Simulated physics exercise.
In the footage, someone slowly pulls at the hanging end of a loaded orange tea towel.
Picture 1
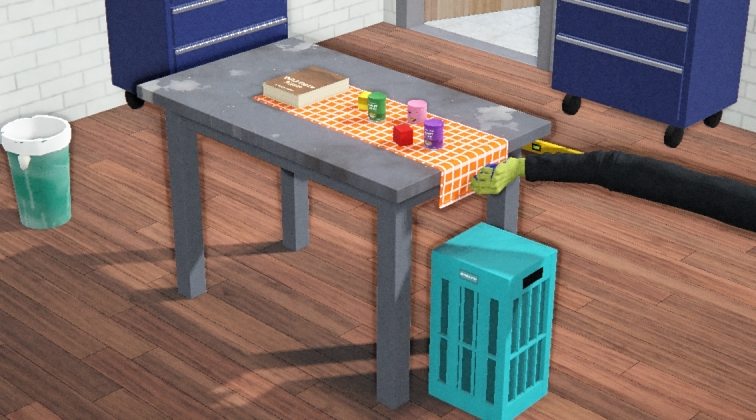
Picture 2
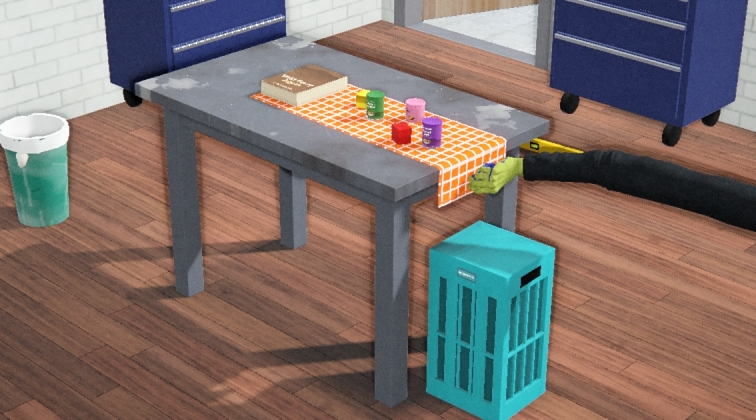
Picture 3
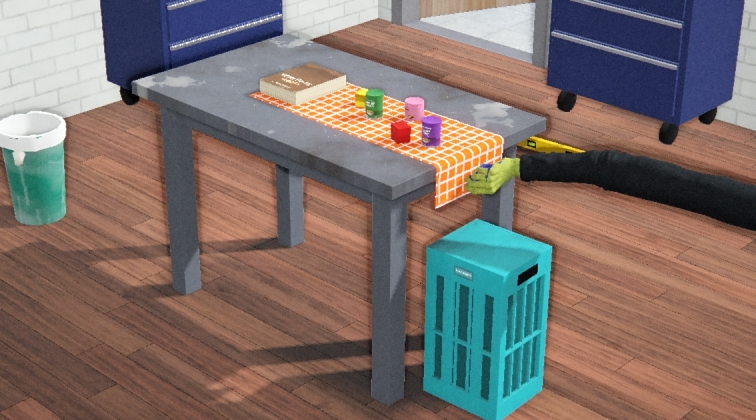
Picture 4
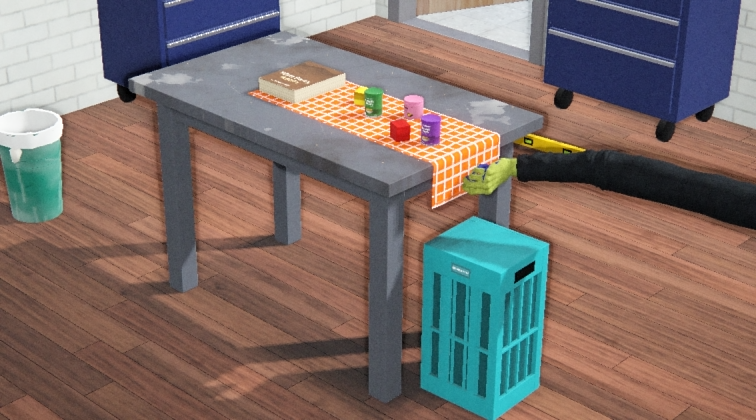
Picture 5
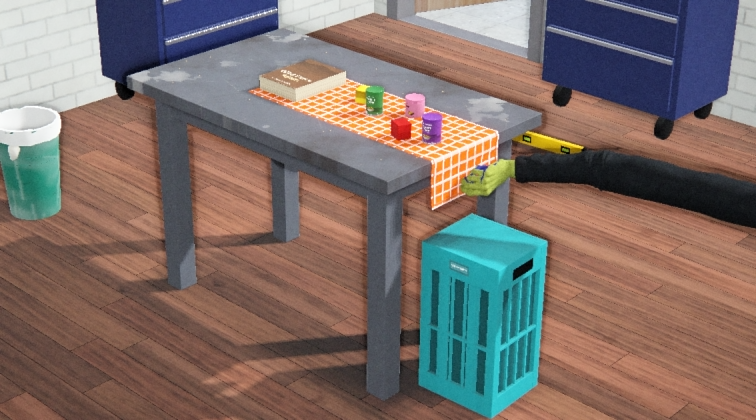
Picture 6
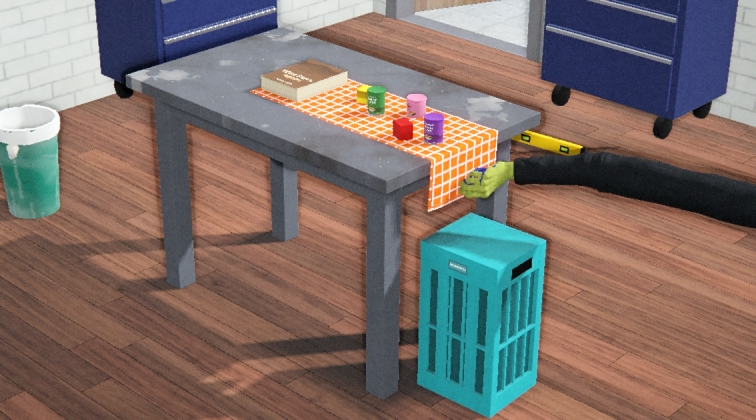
In a room with a wood-look floor and white brick walls, a gloved hand at the right grips the hanging end of an orange checked cloth on a grey table. The cloth, book and small colourful pots and cubes barely shift on the tabletop, while the whole view drifts slightly.
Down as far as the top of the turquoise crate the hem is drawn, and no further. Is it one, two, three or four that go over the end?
One object goes.
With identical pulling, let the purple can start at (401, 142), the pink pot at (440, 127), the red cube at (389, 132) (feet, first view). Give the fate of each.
Well, the purple can is safe, the pink pot is safe, and the red cube is safe.
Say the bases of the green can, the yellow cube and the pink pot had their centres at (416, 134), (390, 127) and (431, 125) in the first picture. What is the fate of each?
The green can does not fall, the yellow cube survives, the pink pot remains up.
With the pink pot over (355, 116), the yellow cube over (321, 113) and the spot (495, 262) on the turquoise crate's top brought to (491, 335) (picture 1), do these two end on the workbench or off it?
Pink pot stays, yellow cube stays.
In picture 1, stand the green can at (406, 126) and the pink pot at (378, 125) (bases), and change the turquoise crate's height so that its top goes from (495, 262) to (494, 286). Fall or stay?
Green can stays, pink pot stays.
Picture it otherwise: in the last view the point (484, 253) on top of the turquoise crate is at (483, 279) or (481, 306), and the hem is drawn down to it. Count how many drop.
Numbers: 2; 3.
Early on, hem near (463, 214); all still up.
Midway, hem on the crate; purple can gone.
Finally, hem on the crate; purple can gone. The workbench loses one.
